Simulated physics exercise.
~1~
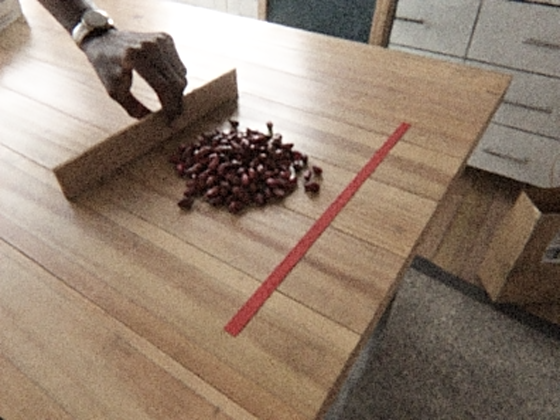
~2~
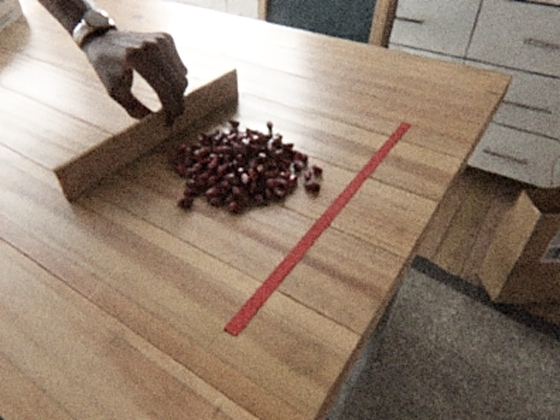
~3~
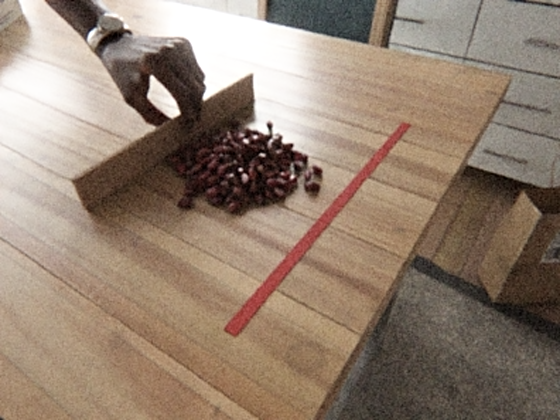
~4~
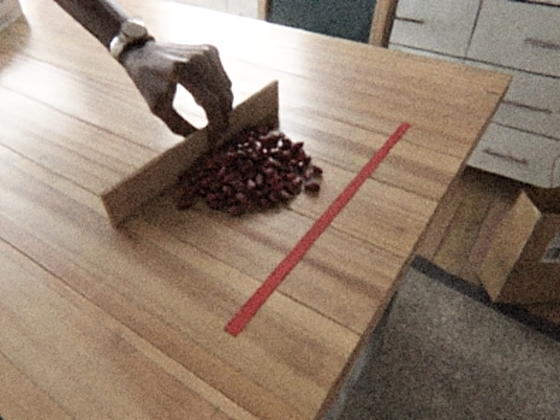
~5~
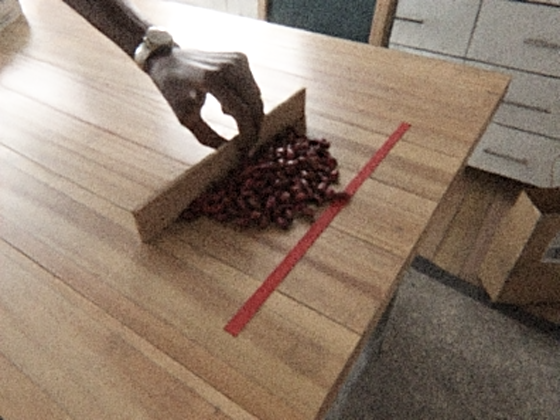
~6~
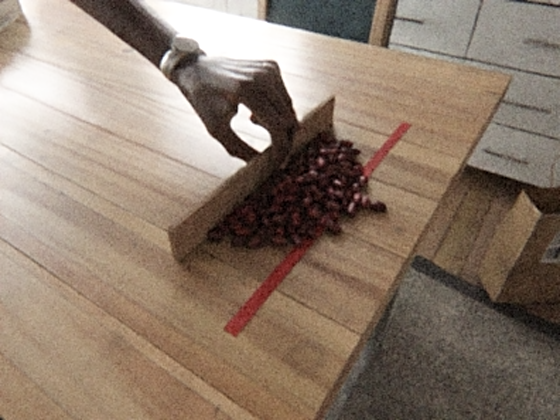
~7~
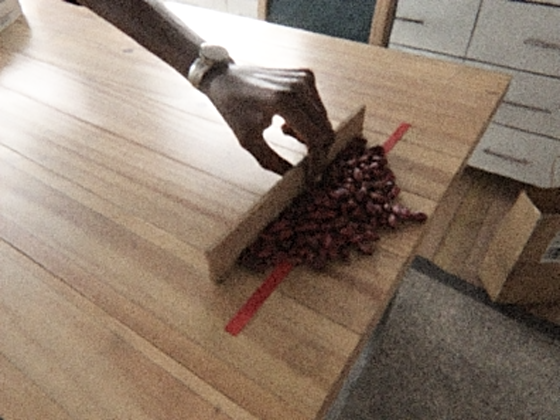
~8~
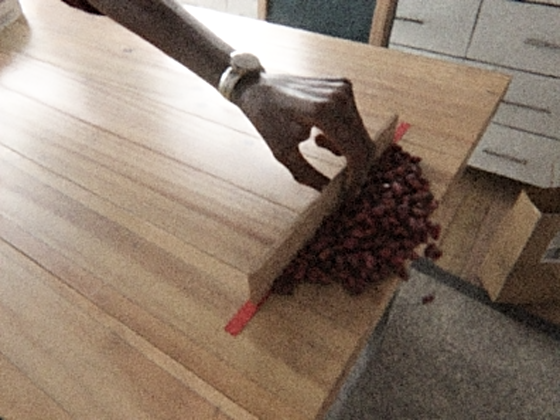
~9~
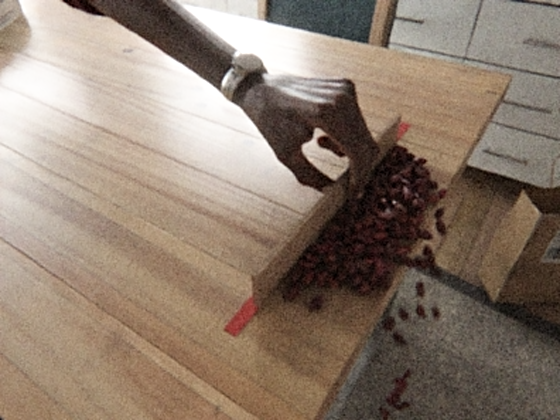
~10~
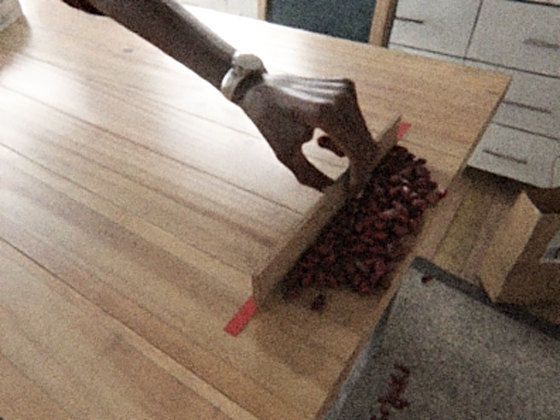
A dark red heap of small, bean-like pieces sits on a wooden table, between an upright piece of card held by a hand wearing a wristwatch and a strip of red tape near the table's edge. At first the card stays still, then the hand slides it to the right until it meets the heap. The card pushes the pieces along, bunching them up and carrying them across the tape toward the edge. The hand stops the card at the tape as a few pieces begin to spill. More drop to the floor, and most of the heap remains on the table.
